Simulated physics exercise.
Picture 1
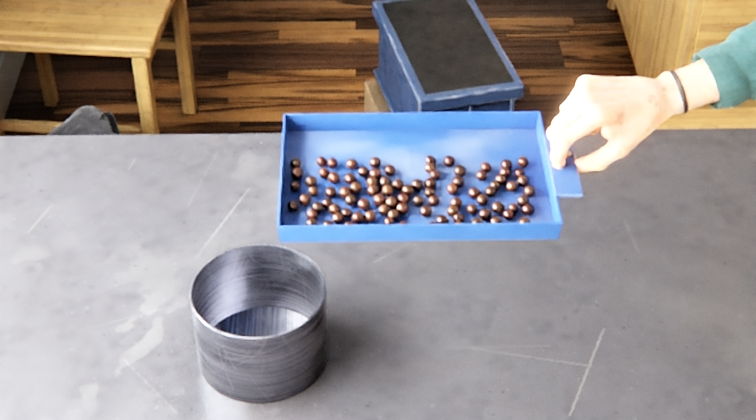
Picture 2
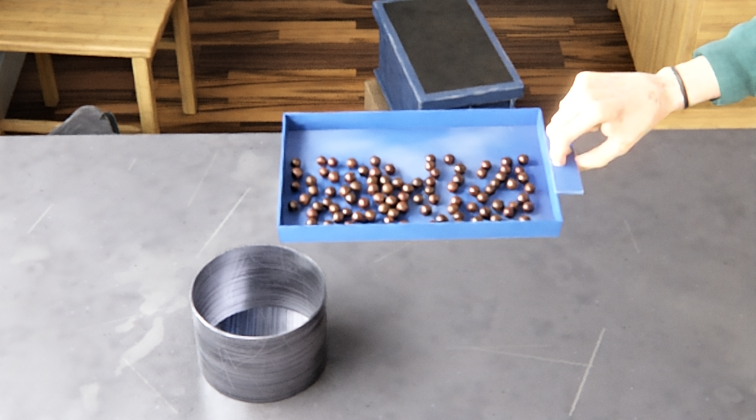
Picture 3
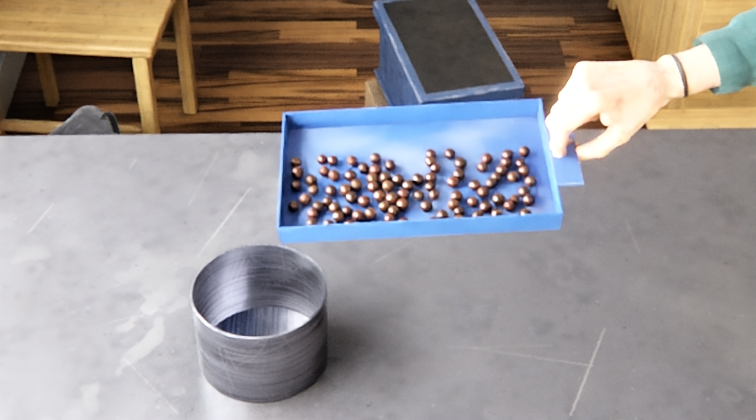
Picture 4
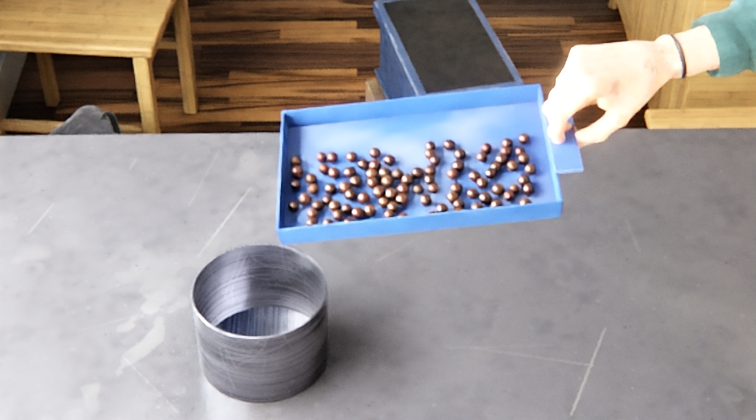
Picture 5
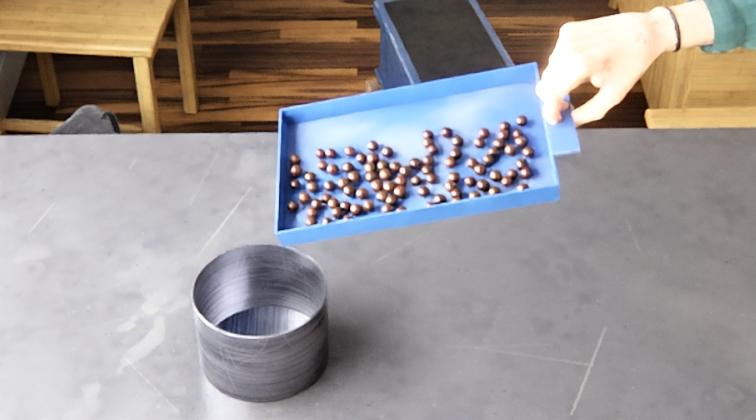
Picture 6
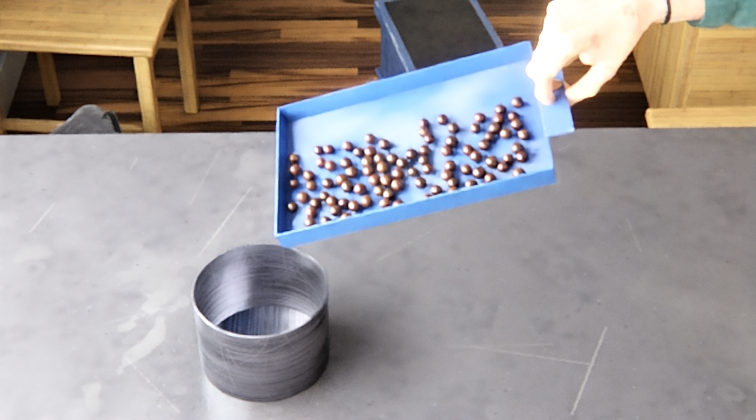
Hand gradually raising the right end of a blue tray of brown chocolate balls, tilting it leftward above a dark round pot.
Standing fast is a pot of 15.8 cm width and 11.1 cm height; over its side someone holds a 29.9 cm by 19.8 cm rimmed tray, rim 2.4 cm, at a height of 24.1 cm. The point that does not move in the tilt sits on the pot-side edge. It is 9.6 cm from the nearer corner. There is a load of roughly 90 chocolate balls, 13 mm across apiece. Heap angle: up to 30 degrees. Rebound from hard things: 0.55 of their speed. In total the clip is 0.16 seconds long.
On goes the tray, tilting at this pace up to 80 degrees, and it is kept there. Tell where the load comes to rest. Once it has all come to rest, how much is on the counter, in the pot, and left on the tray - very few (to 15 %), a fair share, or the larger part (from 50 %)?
After it settles. Counter - a fair share, pot - a fair share, left on the tray - a fair share.
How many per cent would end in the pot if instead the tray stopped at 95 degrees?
The pot would get around 60 per cent.
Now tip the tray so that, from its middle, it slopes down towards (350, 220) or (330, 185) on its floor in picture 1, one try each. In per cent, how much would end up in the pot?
15 and 25 %.
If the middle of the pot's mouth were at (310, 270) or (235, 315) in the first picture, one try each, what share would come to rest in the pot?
Roughly 0 per cent, then 55 per cent.
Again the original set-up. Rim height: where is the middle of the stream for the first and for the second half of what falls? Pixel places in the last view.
Roughly (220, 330) to begin with, later roughly (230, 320).
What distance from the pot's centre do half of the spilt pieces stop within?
About 34 cm from the centre.
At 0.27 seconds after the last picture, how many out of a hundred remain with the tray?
Something like 100 percent, roughly.
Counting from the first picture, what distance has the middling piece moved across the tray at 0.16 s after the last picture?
About 2 cm.
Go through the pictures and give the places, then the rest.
Tray tilt 0 degrees, front corners at (280, 225) and (560, 222); middle of the pieces at (408, 190); pot at (258, 289), in the first picture.
Tray tilt 1 degrees, front corners at (280, 225) and (560, 219); middle of the pieces at (408, 189), in the second picture.
Tray tilt 3 degrees, front corners at (280, 227) and (560, 212), lowest corner left front; middle of the pieces at (408, 186), in the third picture.
Tray tilt 7 degrees, front corners at (279, 228) and (560, 200), lowest corner left front; middle of the pieces at (408, 180), in the fourth picture.
Tray tilt 13 degrees, front corners at (278, 231) and (556, 184), lowest corner left front; middle of the pieces at (406, 171), in the fifth picture.
Tray tilt 19 degrees, front corners at (277, 234) and (550, 167), lowest corner left front; middle of the pieces at (403, 163); pot at (260, 288), in the sixth picture.
Then, 0.16 s after the last picture, tilt 51 degrees; the tray holds 100 %, the pot 0 %.
Then, 0.27 s after the last picture, tilt 72 degrees; the tray holds 100 %, the pot 0 %.
Then, 0.52 s after the last picture, tilt 80 degrees; the tray holds 45 %, the pot 20 %.
In the end, counter 30 %, pot 30 %, tray 40 %.
